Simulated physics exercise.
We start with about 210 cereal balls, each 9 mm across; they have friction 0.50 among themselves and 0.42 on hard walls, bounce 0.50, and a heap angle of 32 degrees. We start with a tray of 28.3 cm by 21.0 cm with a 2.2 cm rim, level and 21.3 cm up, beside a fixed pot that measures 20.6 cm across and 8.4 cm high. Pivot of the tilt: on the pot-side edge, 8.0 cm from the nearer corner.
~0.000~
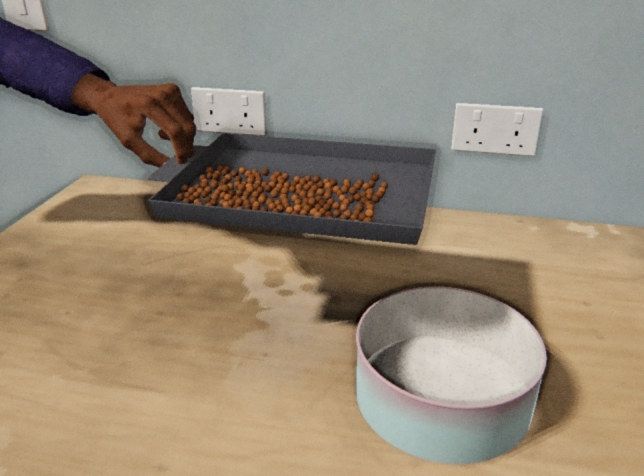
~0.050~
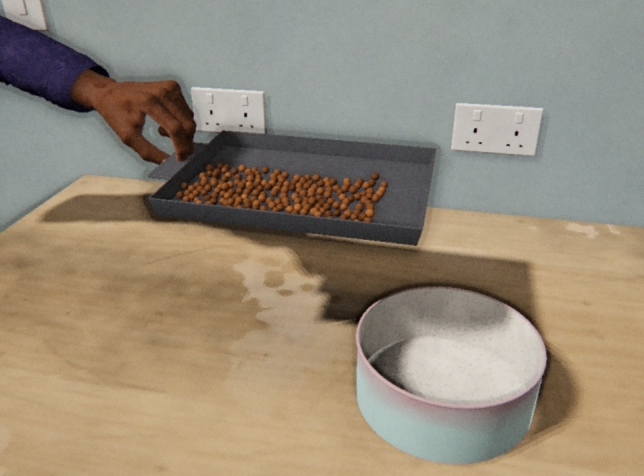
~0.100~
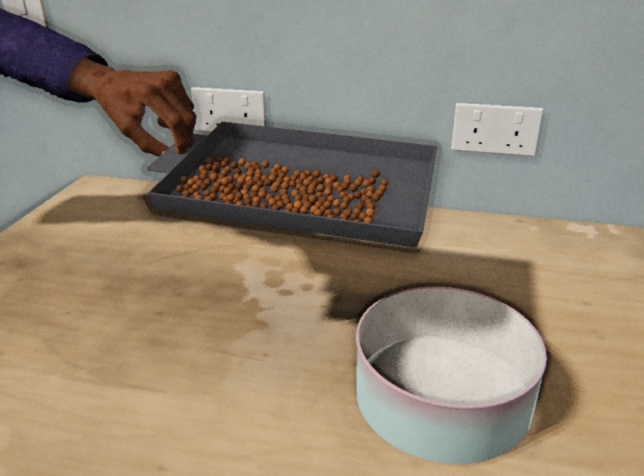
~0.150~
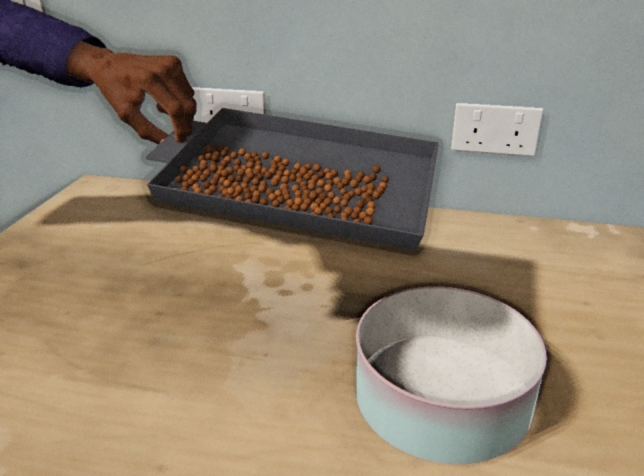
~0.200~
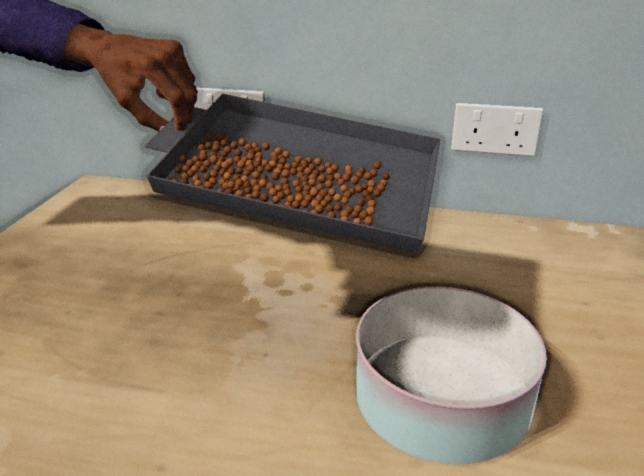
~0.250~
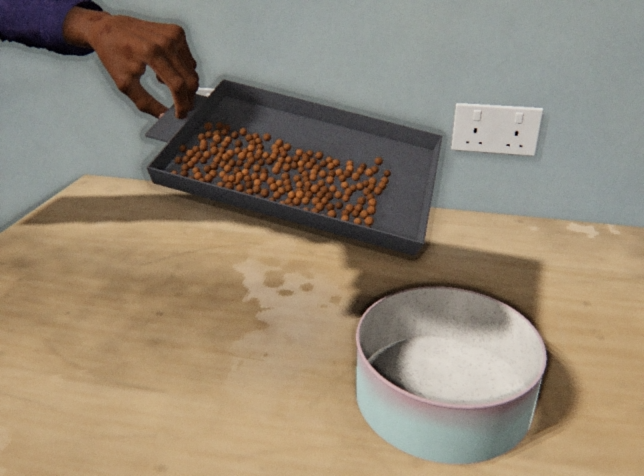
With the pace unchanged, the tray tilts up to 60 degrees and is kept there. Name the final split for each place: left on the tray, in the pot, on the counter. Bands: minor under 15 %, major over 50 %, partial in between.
Left on the tray: The main fraction. Pot: A minor fraction. Counter: A minor fraction.
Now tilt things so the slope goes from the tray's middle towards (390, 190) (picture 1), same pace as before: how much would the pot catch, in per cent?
Something like 5 in a hundred.
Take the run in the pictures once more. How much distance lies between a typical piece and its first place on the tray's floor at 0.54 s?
Displacement on the tray: Roughly 5 cm.
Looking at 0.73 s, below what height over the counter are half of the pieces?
Some 26 cm.
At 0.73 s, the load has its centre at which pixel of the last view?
Near pixel (343, 188).
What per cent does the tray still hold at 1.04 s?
100 %, give or take.
After 0.54 s, tilt 38 degrees; the tray holds 100 %, the pot 0 %.
After 0.73 s, tilt 52 degrees; the tray holds 100 %, the pot 0 %.
After 1.04 s, tilt 60 degrees; the tray holds 100 %, the pot 0 %.
In the end, at 1.6 s, tray 100 %, pot 0 %, counter 0 %.
